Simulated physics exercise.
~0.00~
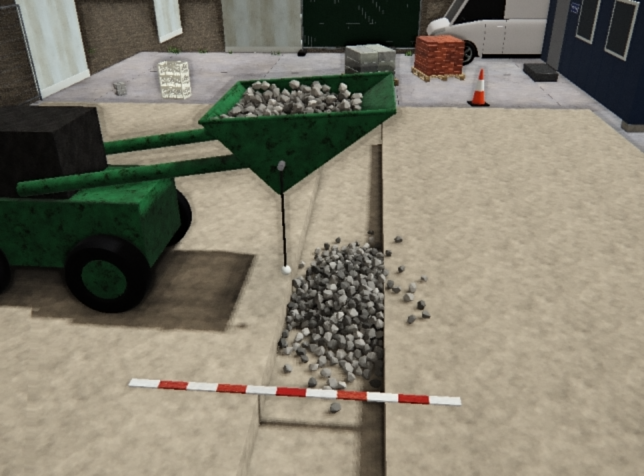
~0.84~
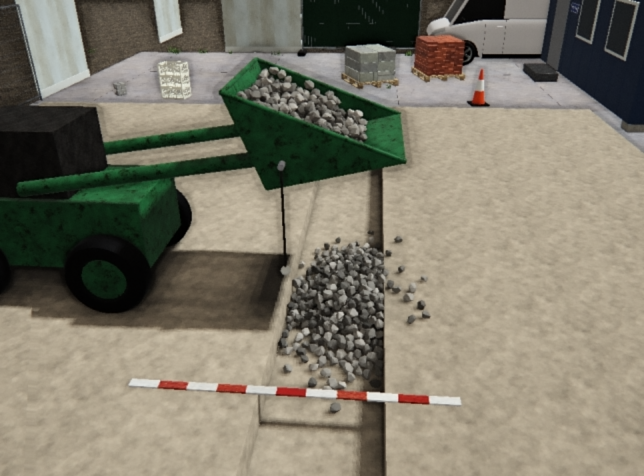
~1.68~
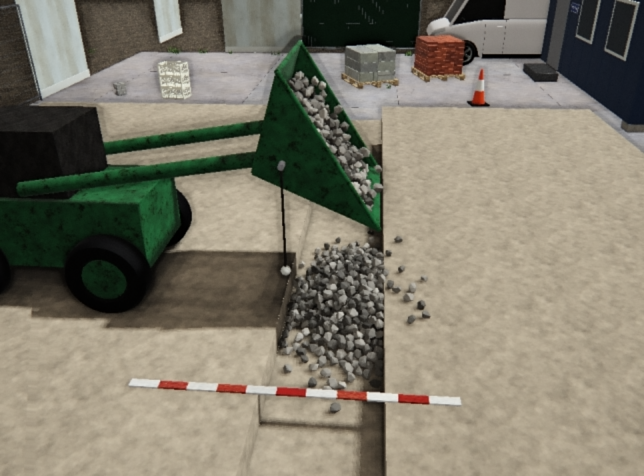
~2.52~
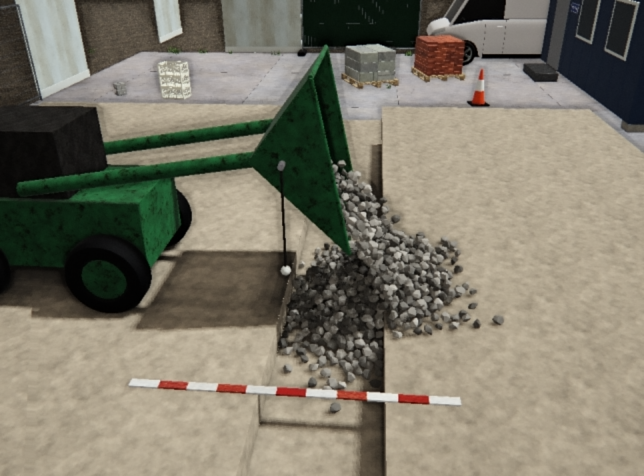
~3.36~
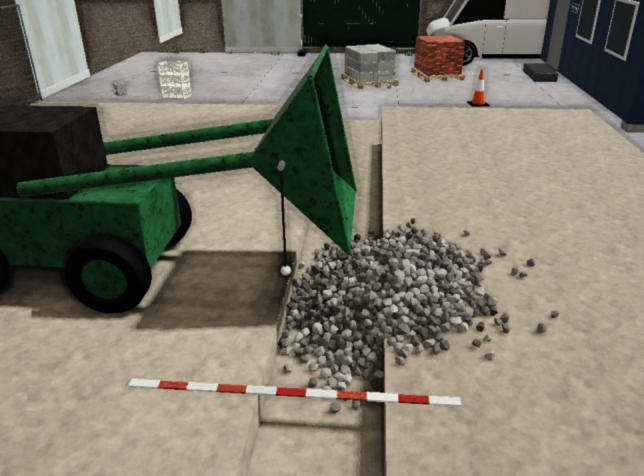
A green loader raised over a trench tipped its bucket forward to the right, and the grey stones slid out onto the earlier heap, spilling over the trench's far edge and leaving a wider pile beneath the steeply tilted, emptied bucket.
